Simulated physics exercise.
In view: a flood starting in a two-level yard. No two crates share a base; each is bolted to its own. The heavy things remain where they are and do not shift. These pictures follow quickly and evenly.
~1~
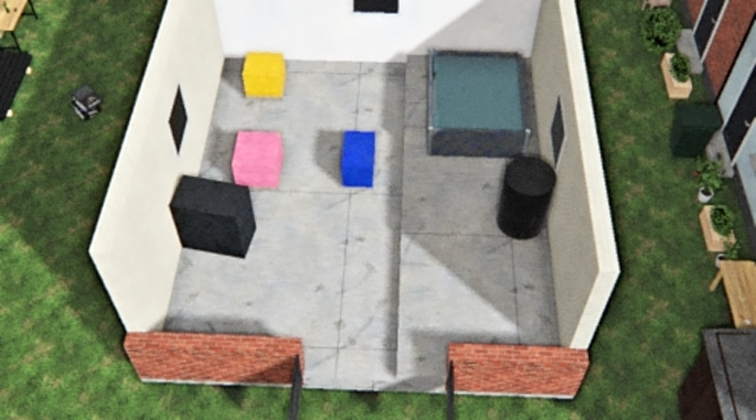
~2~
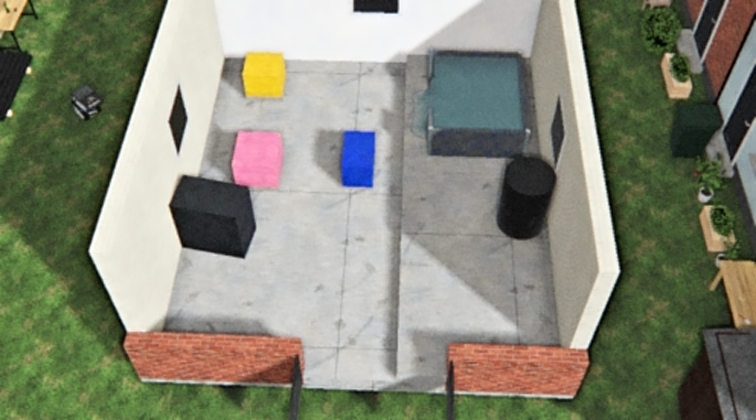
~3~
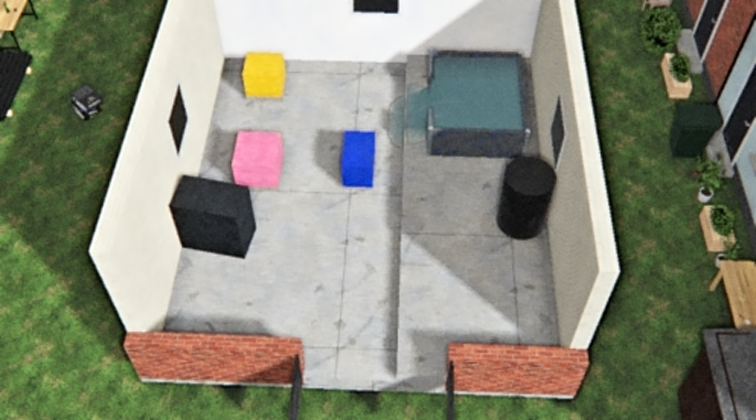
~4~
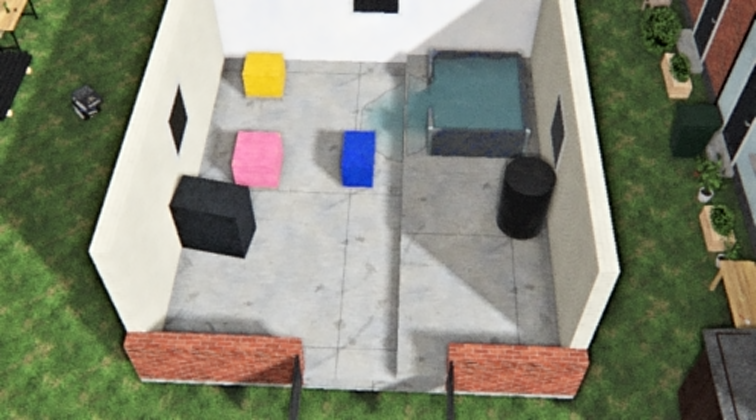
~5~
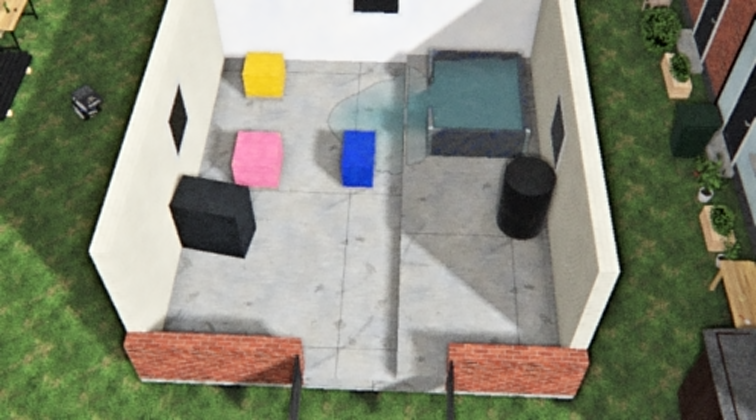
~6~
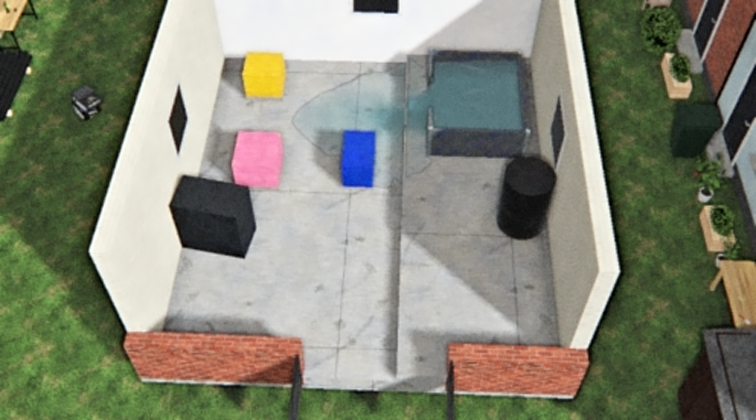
A large teal tank of water stands at the back right of a walled, two-level concrete yard, seen from high above with grass on both sides. Yellow, pink and blue crates sit left and centre, with a black block at left, a black barrel at right and low brick walls in front. Water leaves the tank's left side and spreads leftward across the floor in a thin, widening sheet, while the camera and everything else stay still.
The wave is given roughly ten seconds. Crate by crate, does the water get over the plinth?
In order: The pink crate doesn't remain clear of the water all along. The yellow crate doesn't remain clear of the water all along. The blue crate doesn't remain clear of the water all along.
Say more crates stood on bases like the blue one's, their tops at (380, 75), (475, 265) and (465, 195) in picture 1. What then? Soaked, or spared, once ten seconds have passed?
Outcome, in listed order: Is inundated, is missed, is missed.
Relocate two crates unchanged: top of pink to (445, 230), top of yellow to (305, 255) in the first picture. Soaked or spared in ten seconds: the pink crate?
Within ten seconds the pink crate stays untouched.
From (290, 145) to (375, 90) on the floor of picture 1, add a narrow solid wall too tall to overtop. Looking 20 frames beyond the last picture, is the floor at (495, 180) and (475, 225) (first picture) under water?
As listed: Dry, dry.
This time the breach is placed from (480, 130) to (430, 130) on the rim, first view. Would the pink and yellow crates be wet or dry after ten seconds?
Taking them in turn, the pink one is left untouched, and the yellow one is left untouched.
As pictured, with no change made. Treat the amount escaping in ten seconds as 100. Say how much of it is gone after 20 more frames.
About 0 per cent.
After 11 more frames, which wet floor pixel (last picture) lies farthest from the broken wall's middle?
Somewhere close to (190, 214).
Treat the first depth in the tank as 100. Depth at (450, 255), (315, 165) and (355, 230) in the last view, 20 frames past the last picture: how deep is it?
Around 0, 2 and 2 percent, in that order.
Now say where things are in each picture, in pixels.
In the first picture, the open tank at (477, 93) is whole and still.
In the second picture, the front is at (424, 93), out from the gap at (431, 107).
In the third picture, water pours out at (431, 108) and has run to (397, 142).
In the fourth picture, the front is at (366, 110), out from the gap at (431, 107).
In the fifth picture, water pours out at (431, 107) and has run to (333, 123).
In the sixth picture, water pours out at (431, 107) and has run to (298, 122).
A moment on, water covers 25 % of the floor; the pink crate water round its plinth, the yellow crate water round its plinth, the blue crate water round its plinth.
Next, water covers 35 % of the floor; the pink crate water round its plinth, the yellow crate water round its plinth, the blue crate water round its plinth.
Then, water covers 45 % of the floor; the pink crate water round its plinth, the yellow crate water round its plinth, the blue crate water round its plinth.
Later, water covers 55 % of the floor; the pink crate water round its plinth, the yellow crate water round its plinth, the blue crate water round its plinth.
In the end, water covers 65 % of the floor; the pink crate was topped, the yellow crate was topped, the blue crate was topped.
